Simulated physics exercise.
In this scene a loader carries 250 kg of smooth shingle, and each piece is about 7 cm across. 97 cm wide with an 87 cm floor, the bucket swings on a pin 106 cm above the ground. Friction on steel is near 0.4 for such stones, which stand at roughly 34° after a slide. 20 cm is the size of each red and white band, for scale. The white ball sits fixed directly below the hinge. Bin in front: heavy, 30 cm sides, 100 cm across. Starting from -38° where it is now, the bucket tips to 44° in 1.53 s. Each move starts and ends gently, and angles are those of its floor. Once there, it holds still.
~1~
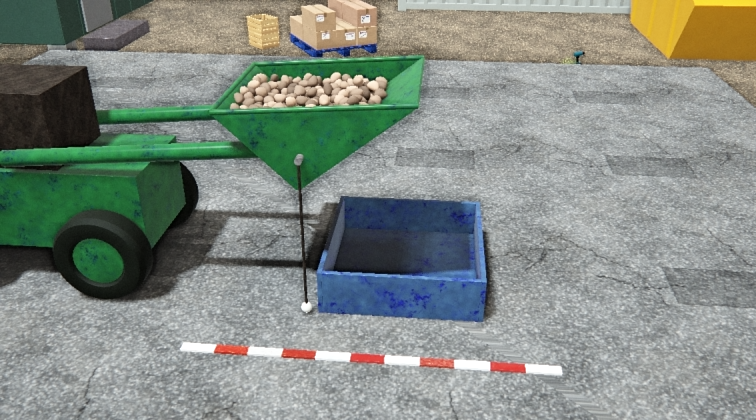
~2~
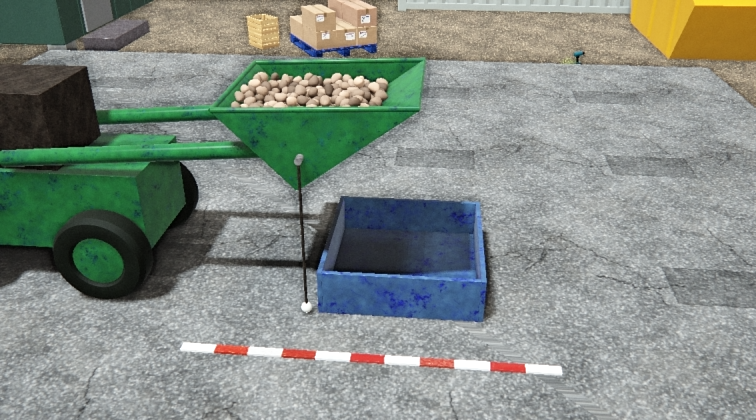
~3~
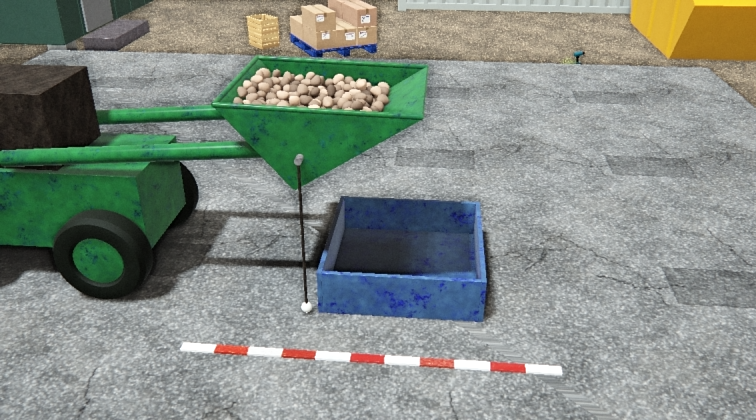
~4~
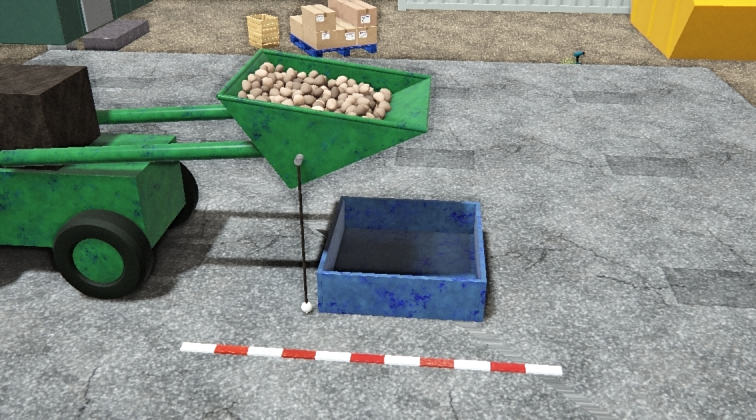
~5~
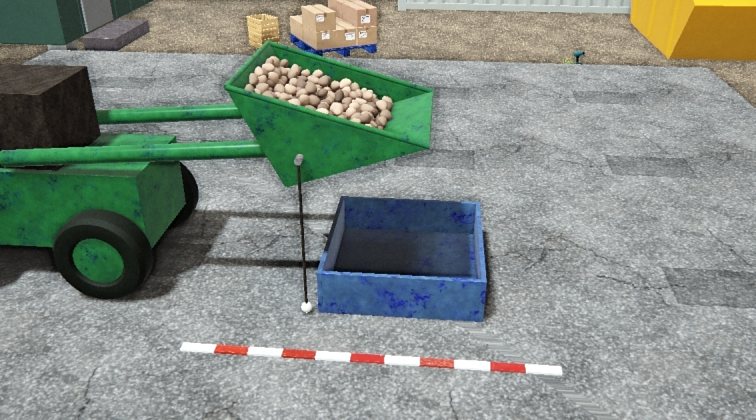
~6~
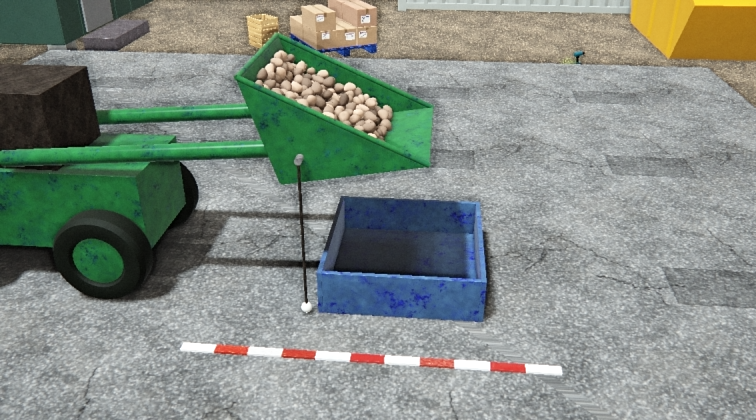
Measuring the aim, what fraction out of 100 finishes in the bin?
Some 100 out of 100 finishes there.
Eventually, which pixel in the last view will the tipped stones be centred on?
The stones end up centred near (428, 256).
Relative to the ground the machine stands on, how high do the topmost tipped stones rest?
Close to 34 cm above that ground.
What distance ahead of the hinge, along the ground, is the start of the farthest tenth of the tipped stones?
About 100 cm.
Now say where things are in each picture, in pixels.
In the first picture, lip at (418, 106), floor tilted -38°, highest stones at (317, 84).
In the second picture, lip at (419, 109), floor tilted -37°, highest stones at (306, 84).
In the third picture, the bucket is at -33°, its lip at (423, 117); the top of the load is at (289, 83).
In the fourth picture, the bucket is at -27°, its lip at (427, 130); the top of the load is at (267, 76).
In the fifth picture, lip at (429, 147), floor tilted -19°, highest stones at (273, 70).
In the sixth picture, the bucket is at -10°, its lip at (430, 165); the top of the load is at (280, 65).
A little later the floor is at 31°; 99 % in the bucket, 1 % in the bin; the foremost stones are at (406, 204).
Then the floor is at 44°; 24 % in the bucket, 75 % in the bin, 1 % beside or beyond the bin; the foremost stones are at (473, 265).
Later still the floor is at 44°; 0 % in the bucket, 99 % in the bin, 1 % beside or beyond the bin; the foremost stones are at (476, 253).
In the end the floor is at 44°; 0 % in the bucket, 98 % in the bin, 2 % beside or beyond the bin; the foremost stones are at (488, 280).
